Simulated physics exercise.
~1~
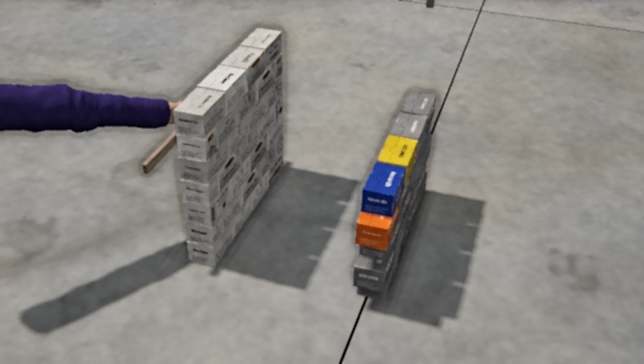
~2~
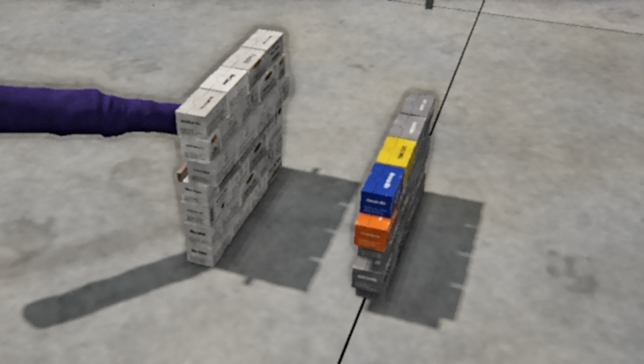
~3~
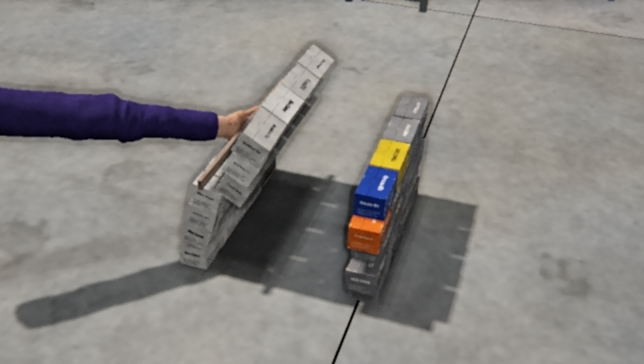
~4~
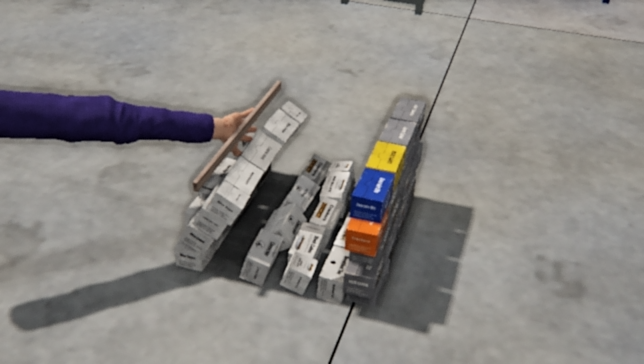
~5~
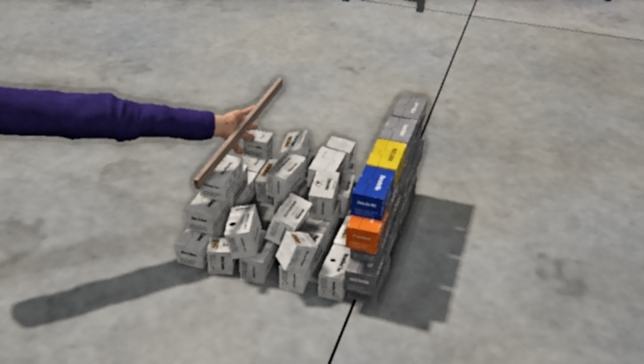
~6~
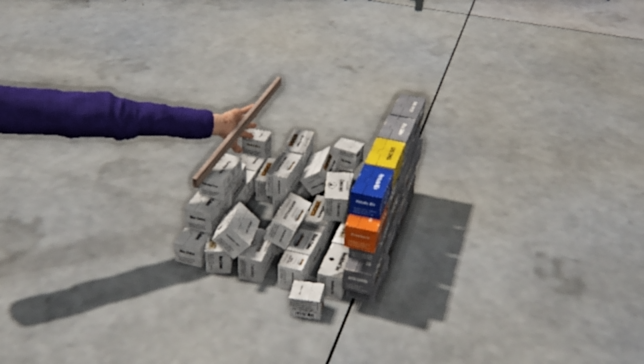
A wall of pale boxes stands on a grey concrete floor, seen from above at an angle, with a second, darker grey stack to its right that holds orange, blue and yellow boxes. From the left, an arm in a purple sleeve pushes a long brown batten against the pale wall. The upper part leans right and breaks away, and its boxes tumble into the gap between the stacks. The arm stops as the boxes pile up against the second stack. It ends with the pale boxes heaped in a jumble, while the coloured boxes remain in place on the standing stack.
